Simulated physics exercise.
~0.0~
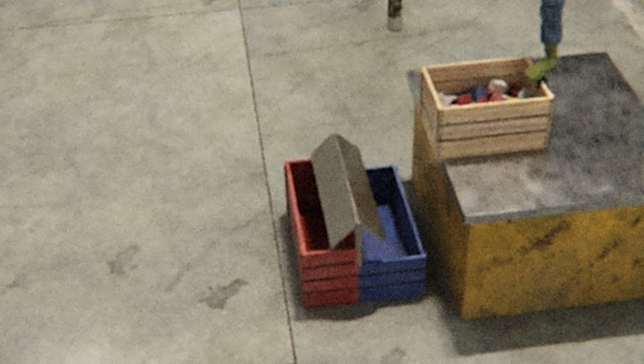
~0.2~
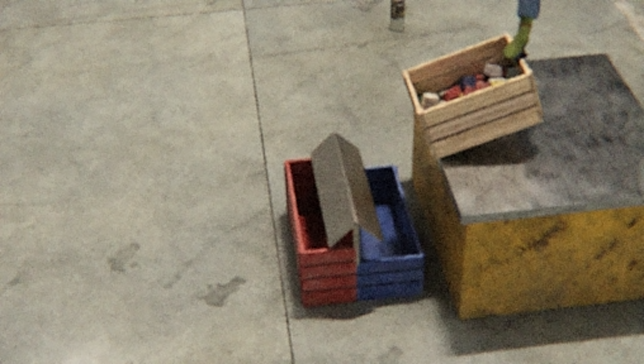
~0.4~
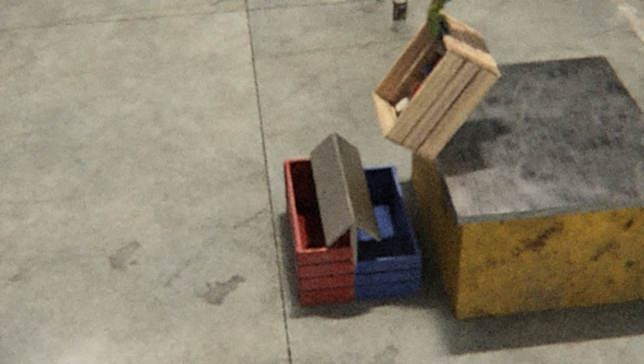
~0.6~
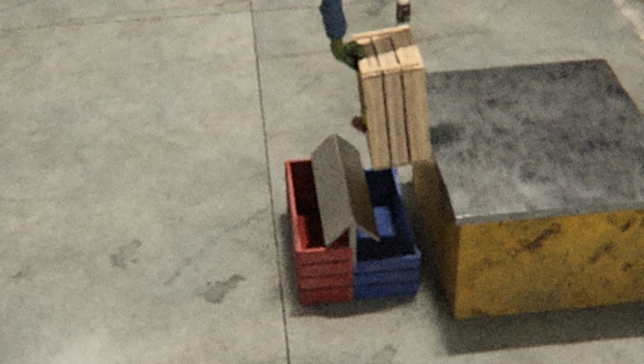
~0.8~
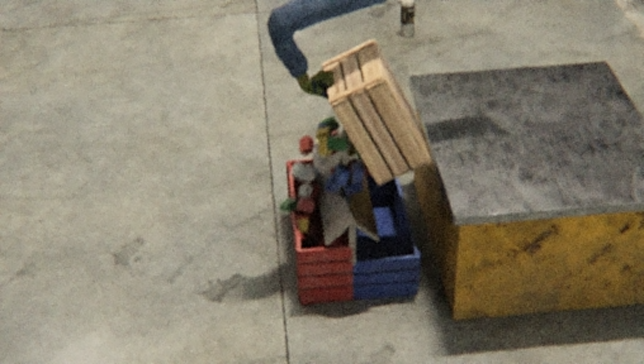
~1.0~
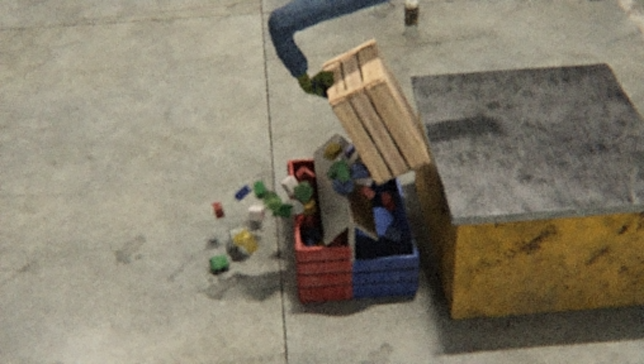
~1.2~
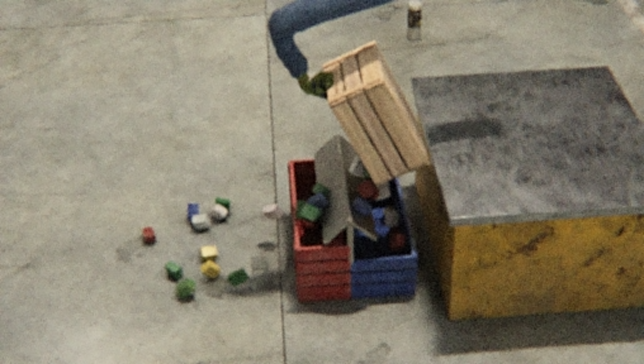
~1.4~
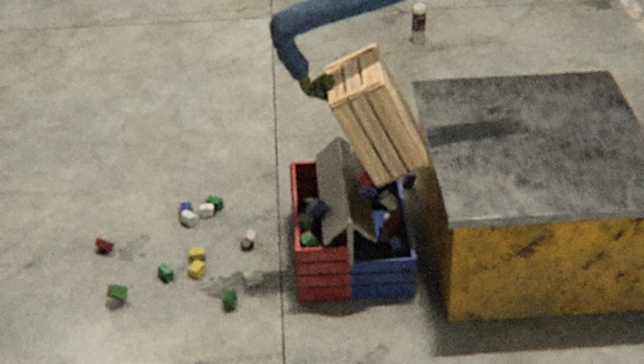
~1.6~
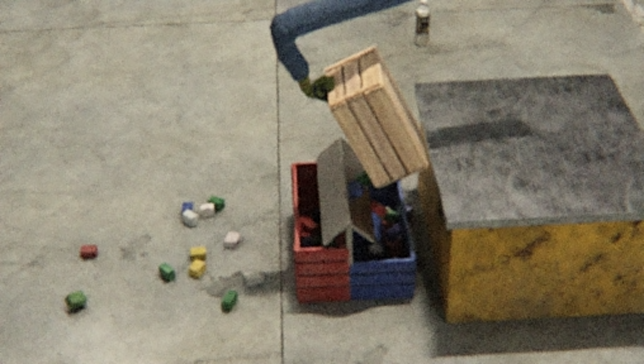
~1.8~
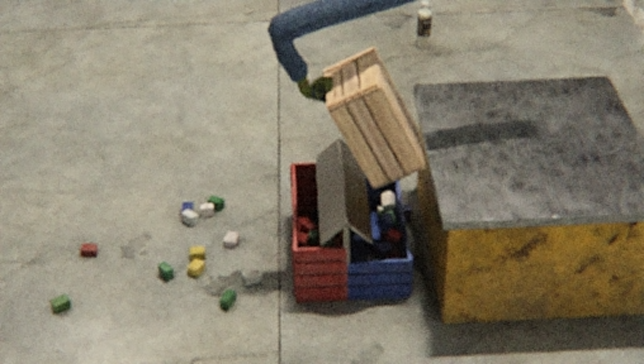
The video shows a blue-sleeved arm tipping a wooden crate off a stained yellow bench, pouring small colored blocks over a gray ridge between red and blue crates. Blocks drop into both, while others scatter and settle on the floor to the left as the crate stays tilted.
